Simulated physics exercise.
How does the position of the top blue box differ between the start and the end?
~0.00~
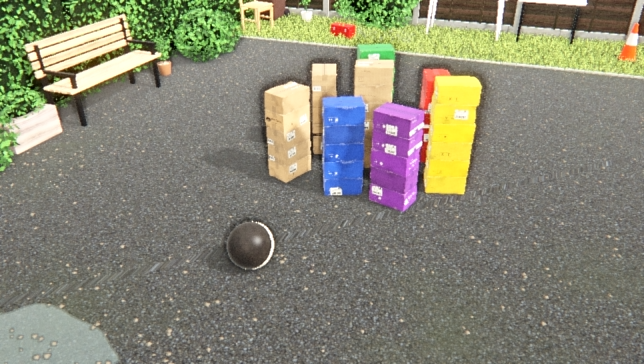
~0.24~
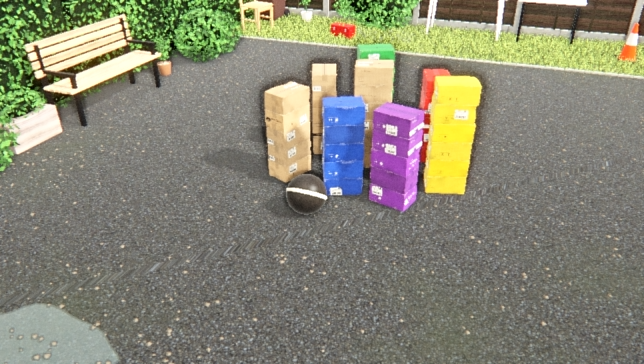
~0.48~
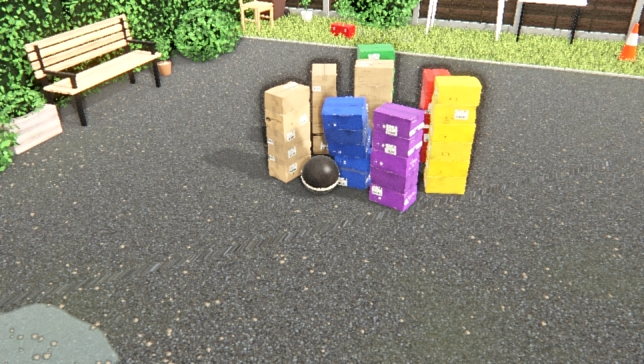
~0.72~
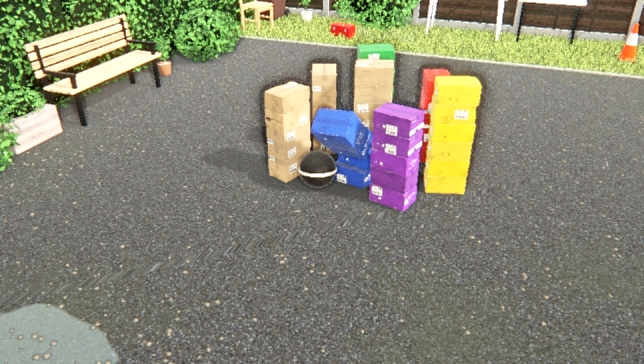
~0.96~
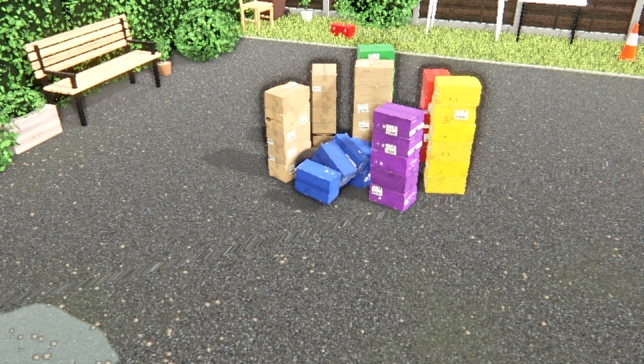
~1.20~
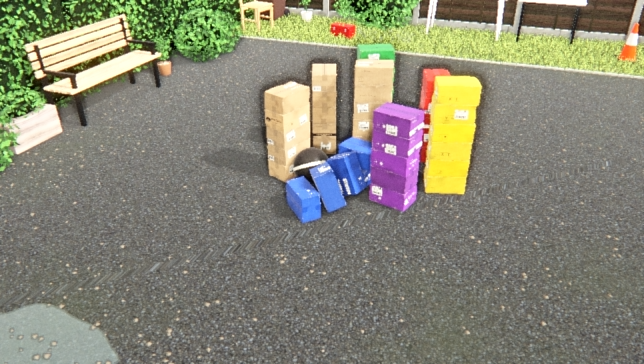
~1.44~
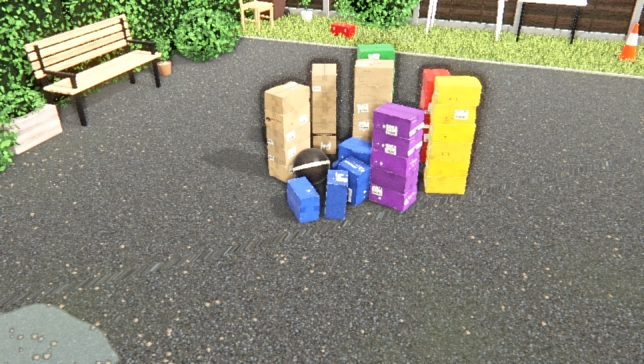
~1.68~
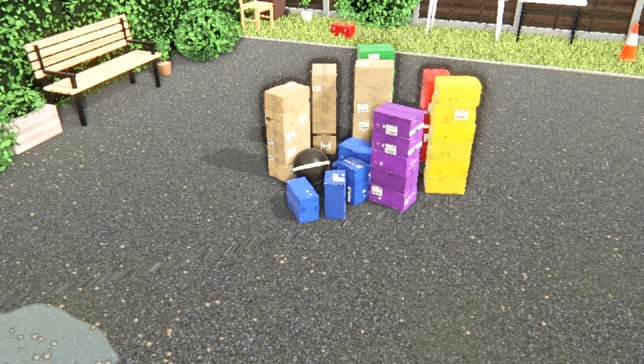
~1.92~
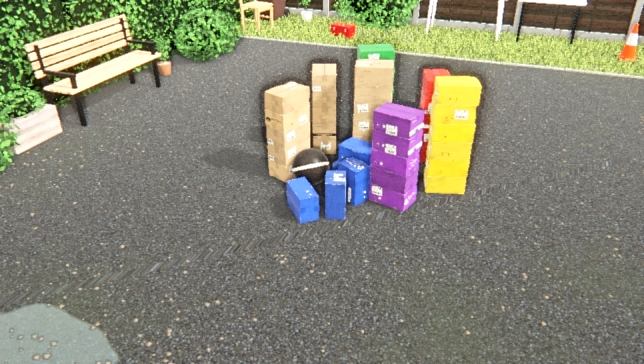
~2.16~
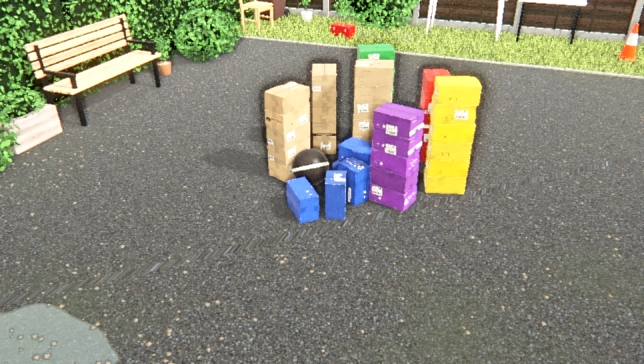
At the start it sits on top of the blue stack. At the end it lies on the ground in front of the ball, lower and further to the left.
A dark ball rolls into the blue stack and topples it, leaving the other stacks standing.
